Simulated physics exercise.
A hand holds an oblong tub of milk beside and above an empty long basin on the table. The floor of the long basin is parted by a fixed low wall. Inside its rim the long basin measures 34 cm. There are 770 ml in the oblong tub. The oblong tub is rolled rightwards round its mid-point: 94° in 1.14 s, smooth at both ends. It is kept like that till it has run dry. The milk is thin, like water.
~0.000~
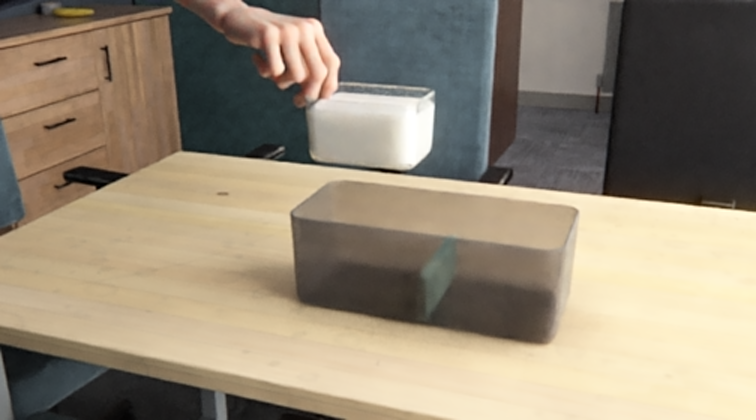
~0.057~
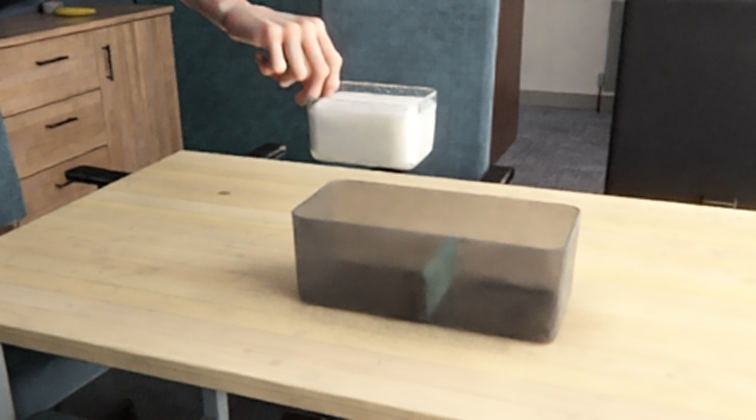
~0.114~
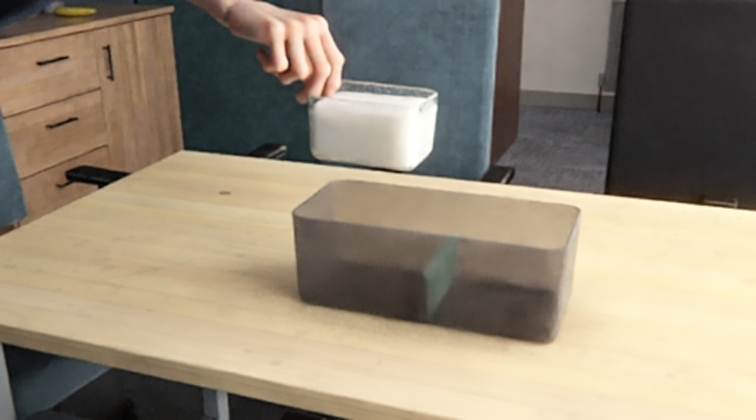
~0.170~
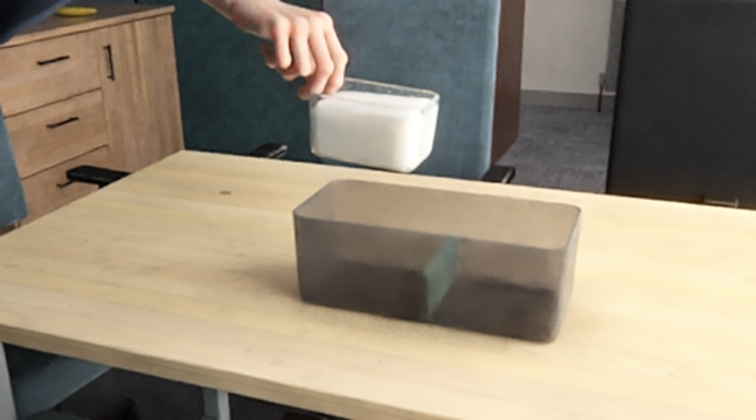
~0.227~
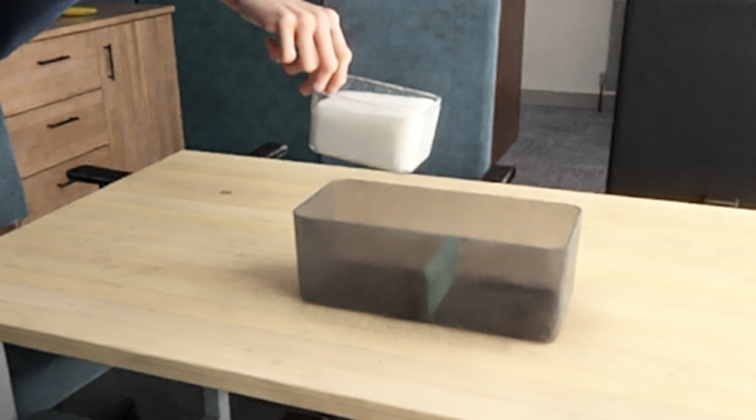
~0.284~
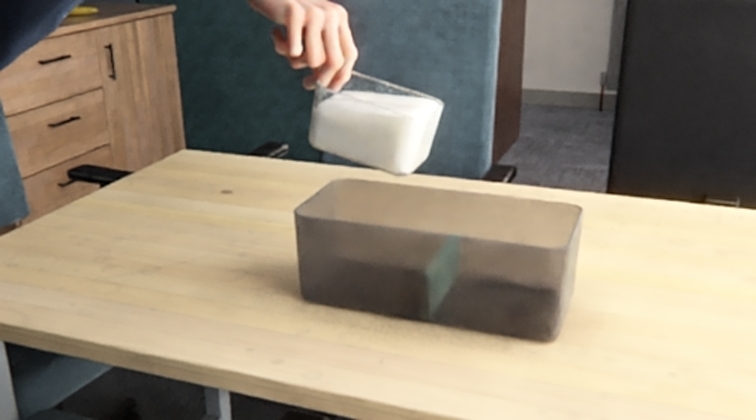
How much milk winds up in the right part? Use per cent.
The far part has some 83 per cent.
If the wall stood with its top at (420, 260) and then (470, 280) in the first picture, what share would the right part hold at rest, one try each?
In turn about 95 and 60 per cent.
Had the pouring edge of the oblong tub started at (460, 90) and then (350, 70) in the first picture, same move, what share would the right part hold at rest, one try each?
First 95, then 0 per cent.
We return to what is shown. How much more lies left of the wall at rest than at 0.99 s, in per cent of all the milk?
About 14 per cent.
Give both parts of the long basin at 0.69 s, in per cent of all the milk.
Near 0 on the left, 20 on the right.
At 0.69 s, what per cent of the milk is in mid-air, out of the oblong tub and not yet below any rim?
Near 26 in a hundred.
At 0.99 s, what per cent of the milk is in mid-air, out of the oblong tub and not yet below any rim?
Some 4 per cent.
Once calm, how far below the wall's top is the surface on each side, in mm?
Left about 54 mm, right about 30 mm.
Then, 0.69 s in, the tilt is 62° and 53 per cent is still to pour, 0 is left of the wall and 20 right of it.
Then, 0.99 s in, the tilt is 90° and 14 per cent is still to pour, 3 is left of the wall and 78 right of it.
Then, 1.30 s in, the tilt is 94° and 3 per cent is still to pour, 13 is left of the wall and 83 right of it.
Then, 1.64 s in, the tilt is 94° and 0 per cent is still to pour, 16 is left of the wall and 83 right of it.
Finally, 17 per cent lies left of the wall, 83 right of it and 0 outside.
